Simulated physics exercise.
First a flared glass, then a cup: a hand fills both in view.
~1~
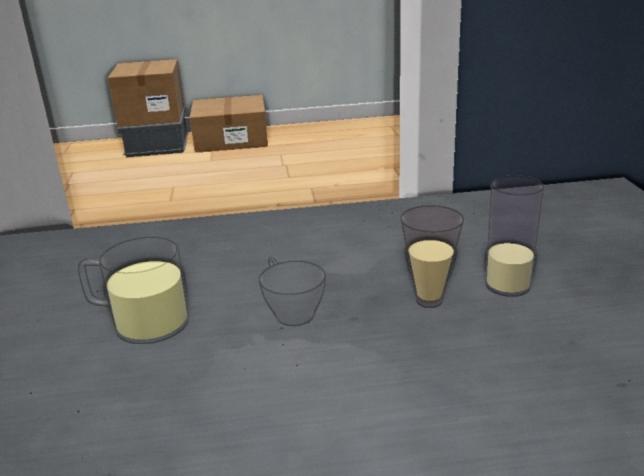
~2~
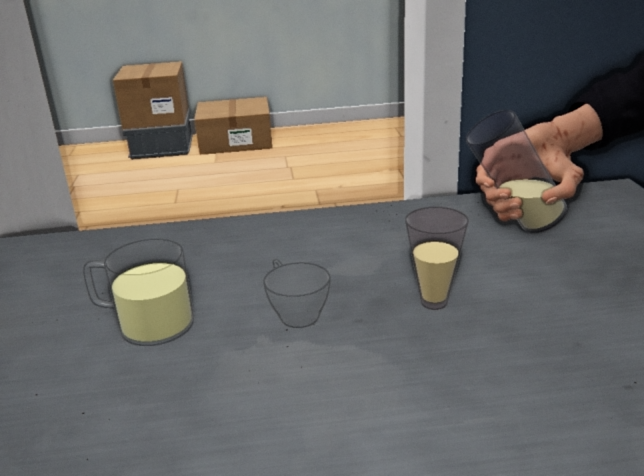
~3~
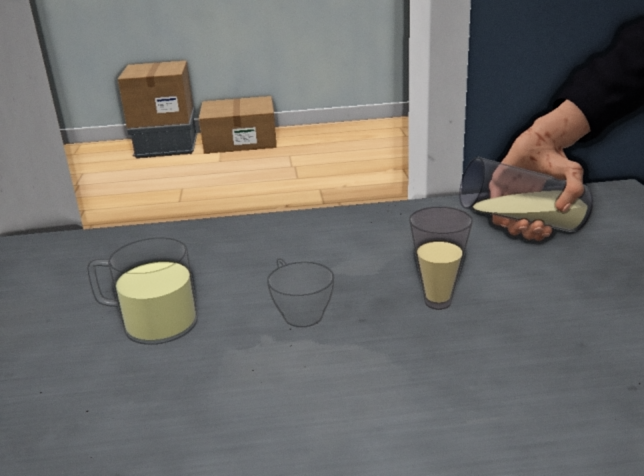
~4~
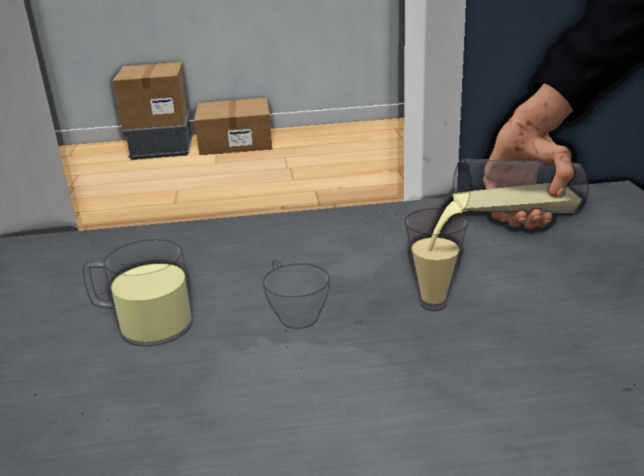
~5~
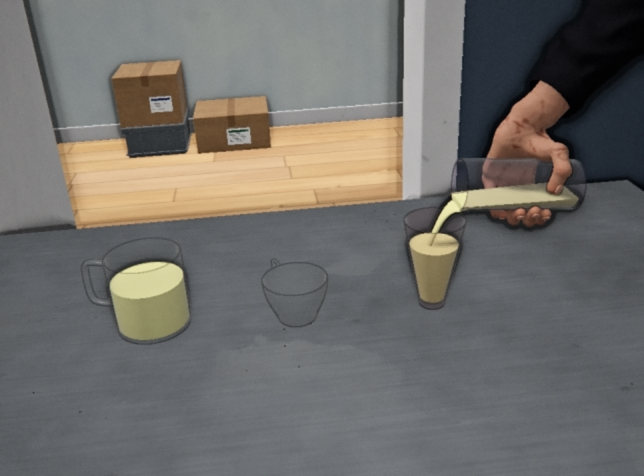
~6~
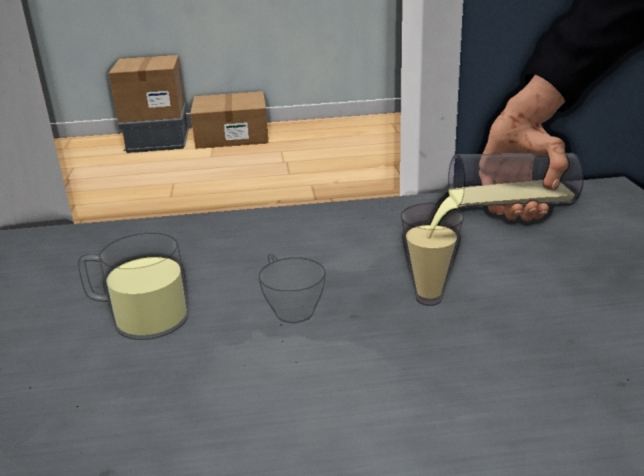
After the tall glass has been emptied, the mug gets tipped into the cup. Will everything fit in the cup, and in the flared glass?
Outcome: The cup will let some escape over the top. The flared glass will keep everything inside.
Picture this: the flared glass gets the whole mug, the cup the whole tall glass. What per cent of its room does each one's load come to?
190 % and 50 %, in that order.
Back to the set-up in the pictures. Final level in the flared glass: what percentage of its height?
My estimate is 90 percent.
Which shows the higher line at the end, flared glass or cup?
That's the one on the right.
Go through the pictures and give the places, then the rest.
In the first frame, nothing is moving yet; tall glass (512, 235) about a third full; mug (146, 287) about two thirds full; flared glass (431, 257) about half full; cup (293, 294) empty.
In the second frame, the tall glass is picked up; tall glass (517, 171) tipped 30° with all of its load; flared glass about half full, surface at (436, 253).
In the third frame, the tall glass leans over the flared glass; tall glass (523, 196) tipped 70° with all of its load; flared glass (439, 259) about half full.
In the fourth frame, the lemonade is flowing; tall glass (517, 187) tipped 85° with about three quarters of its load; flared glass about two thirds full, surface at (435, 249).
In the fifth frame, the lemonade is flowing; tall glass (515, 184) tipped 85° with about two thirds of its load; cup (296, 296) empty.
In the sixth frame, the lemonade is flowing; tall glass (512, 179) tipped 85° with about half of its load; mug about two thirds full, surface at (144, 275); flared glass about three quarters full, surface at (431, 237); cup (293, 291) empty.
Next, the flared glass is about three quarters full.
After that, the flared glass is nearly full.
Finally, the cup is full to the brim with a puddle round it; the flared glass is nearly full.
